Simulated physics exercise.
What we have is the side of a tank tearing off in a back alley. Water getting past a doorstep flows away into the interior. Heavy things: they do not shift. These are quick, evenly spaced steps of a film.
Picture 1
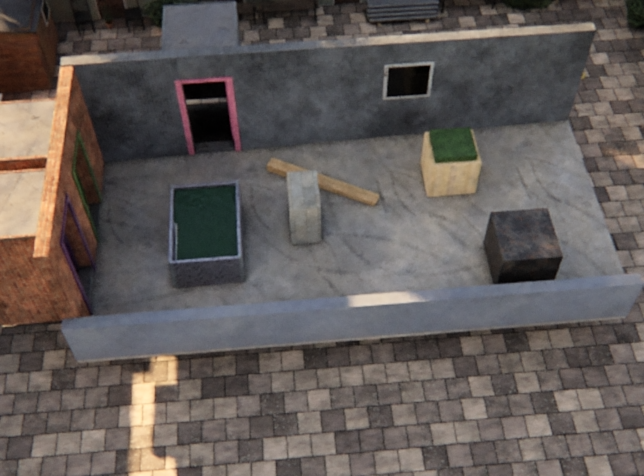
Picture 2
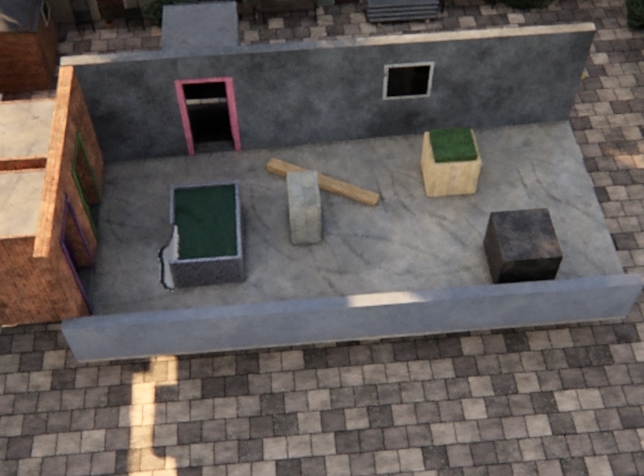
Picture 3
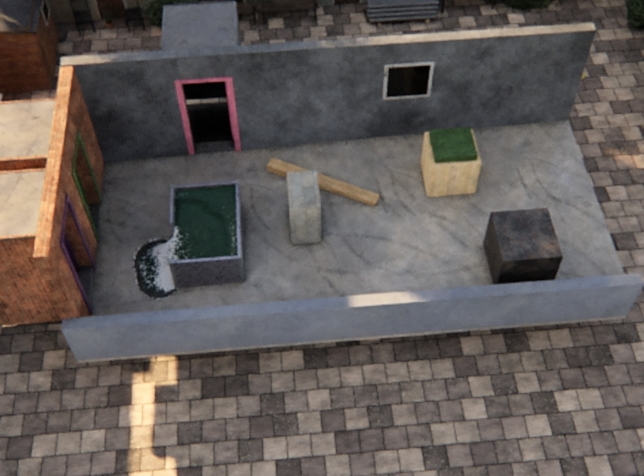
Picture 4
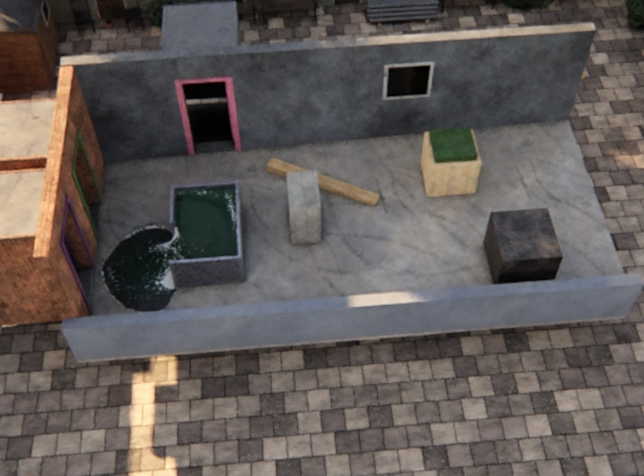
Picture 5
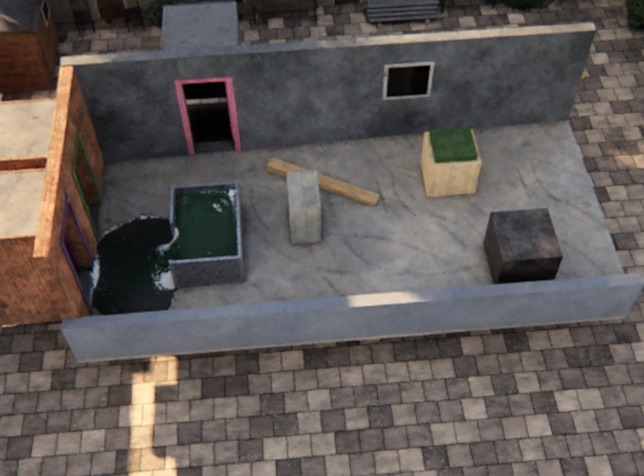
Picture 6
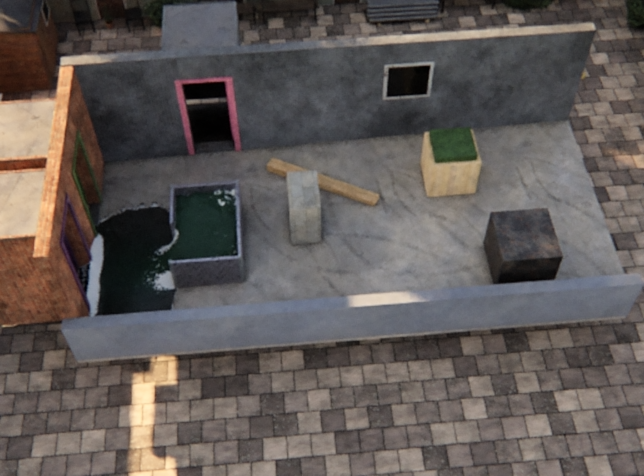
Dark green water pouring from the broken left side of a tank, spreading across the walled yard's floor toward the brick wall.
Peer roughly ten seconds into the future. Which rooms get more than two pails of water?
I expect the pink door to stop at two buckets or less. I expect the purple door to go past two buckets. I expect the green door to go past two buckets.
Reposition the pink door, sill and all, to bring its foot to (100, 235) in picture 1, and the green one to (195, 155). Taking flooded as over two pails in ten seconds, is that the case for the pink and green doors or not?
So the pink door goes beyond the limit; as for the green door, it stays beneath the limit.
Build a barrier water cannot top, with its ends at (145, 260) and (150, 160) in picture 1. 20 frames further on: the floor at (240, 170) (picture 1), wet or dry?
There: Awash.
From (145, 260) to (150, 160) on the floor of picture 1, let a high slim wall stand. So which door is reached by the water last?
That would be the door marked pink.
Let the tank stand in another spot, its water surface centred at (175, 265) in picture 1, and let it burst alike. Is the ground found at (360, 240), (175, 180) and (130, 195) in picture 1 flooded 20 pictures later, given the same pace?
I'd say still dry for the first, swamped for the second and swamped for the third.
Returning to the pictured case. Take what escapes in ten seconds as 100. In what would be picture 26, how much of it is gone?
Share gone by then: About 80 %.
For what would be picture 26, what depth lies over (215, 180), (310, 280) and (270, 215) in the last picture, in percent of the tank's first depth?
Readings in sequence: 0, 4, 0 percent.
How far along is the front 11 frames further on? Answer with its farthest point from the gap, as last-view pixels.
My pick would be pixel (105, 163).
A moment on, water covers 10 % of the floor; the pink door not reached, the purple door over two buckets in, the green door under two buckets in.
Next, water covers 15 % of the floor; the pink door not reached, the purple door far over two buckets in, the green door over two buckets in.
Then, water covers 30 % of the floor; the pink door wet at the sill, nothing in, the purple door far over two buckets in, the green door over two buckets in.
Later, water covers 55 % of the floor; the pink door wet at the sill, nothing in, the purple door far over two buckets in, the green door far over two buckets in.
In the end, water covers 65 % of the floor; the pink door wet at the sill, nothing in, the purple door far over two buckets in, the green door far over two buckets in.
